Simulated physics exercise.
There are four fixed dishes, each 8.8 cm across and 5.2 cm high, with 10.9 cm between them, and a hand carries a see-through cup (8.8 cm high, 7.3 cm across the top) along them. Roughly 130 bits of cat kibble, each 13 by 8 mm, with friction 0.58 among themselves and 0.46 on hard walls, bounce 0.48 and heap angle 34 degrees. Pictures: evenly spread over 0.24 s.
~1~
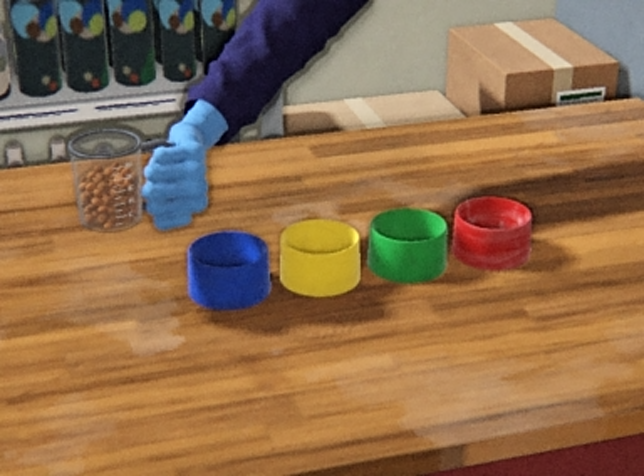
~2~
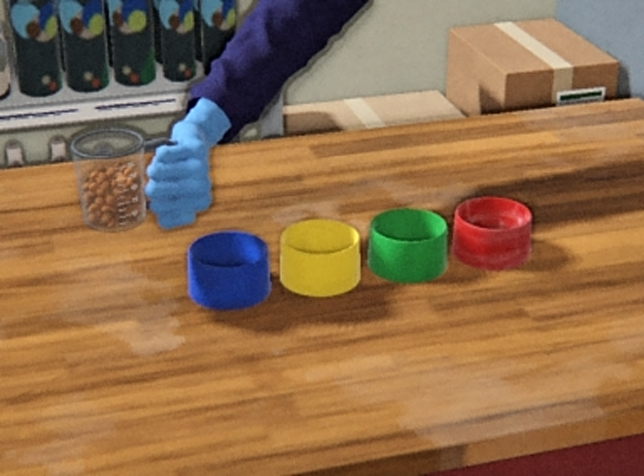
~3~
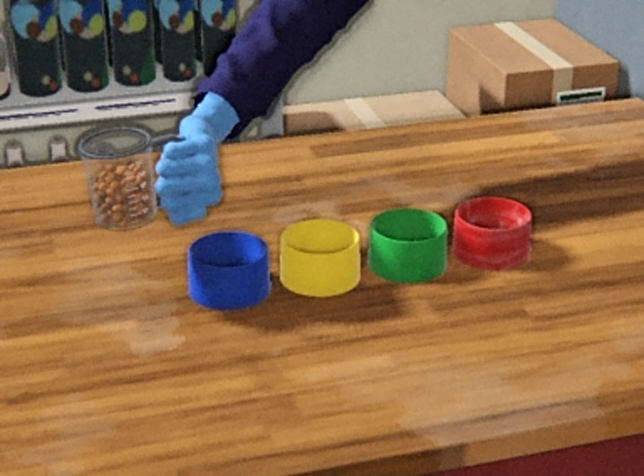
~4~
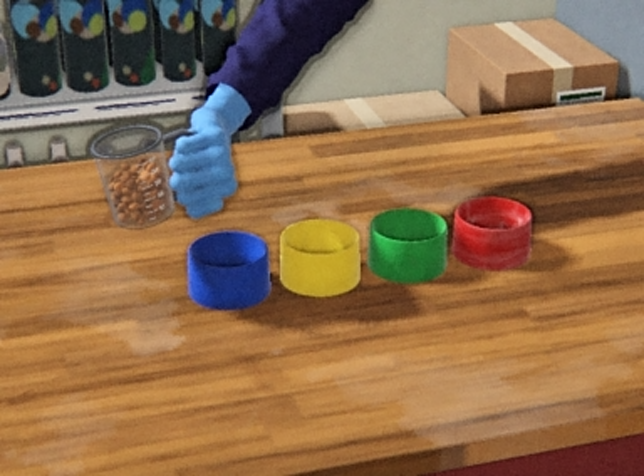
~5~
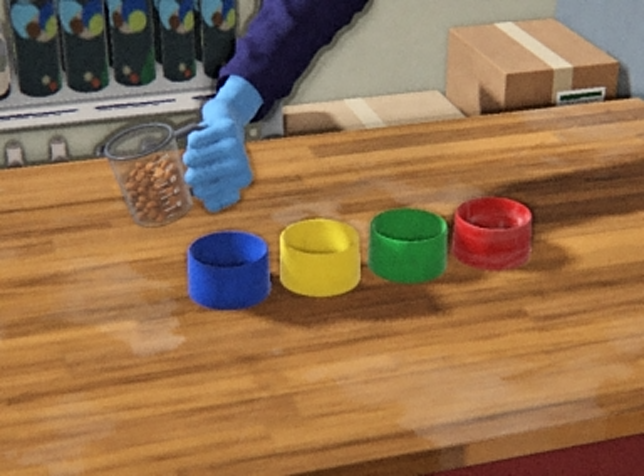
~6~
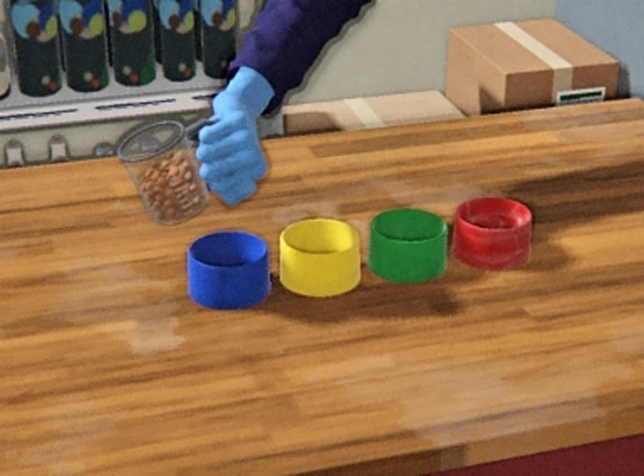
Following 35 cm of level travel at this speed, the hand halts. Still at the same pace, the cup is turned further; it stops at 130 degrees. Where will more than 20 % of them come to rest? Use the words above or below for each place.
Red dish: Below; blue dish: Below; green dish: Above; yellow dish: Below; counter: Above.
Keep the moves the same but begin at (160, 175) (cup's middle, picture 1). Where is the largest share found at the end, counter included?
Green.
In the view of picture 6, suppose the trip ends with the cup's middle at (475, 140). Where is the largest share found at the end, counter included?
The biggest share ends at green.
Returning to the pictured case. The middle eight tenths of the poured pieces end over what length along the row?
I'd put it at close to 11 cm.
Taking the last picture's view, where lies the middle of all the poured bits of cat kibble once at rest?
After settling, the middle sits near (368, 265).
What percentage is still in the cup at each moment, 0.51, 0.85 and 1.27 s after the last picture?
Close to 100, 95 and 0 per cent respectively.
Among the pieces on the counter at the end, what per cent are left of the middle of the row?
Share: About 60 in a hundred.
Then, 0.51 s after the last picture, tilt 72 degrees; cup holds 100 %.
Then, 0.85 s after the last picture, tilt 107 degrees; cup holds 95 %.
Then, 1.27 s after the last picture, tilt 130 degrees; cup holds 0 %, green 35 %, yellow 5 %.
In the end, red 0 %, blue 0 %, green 30 %, yellow 5 %, counter 60 %.
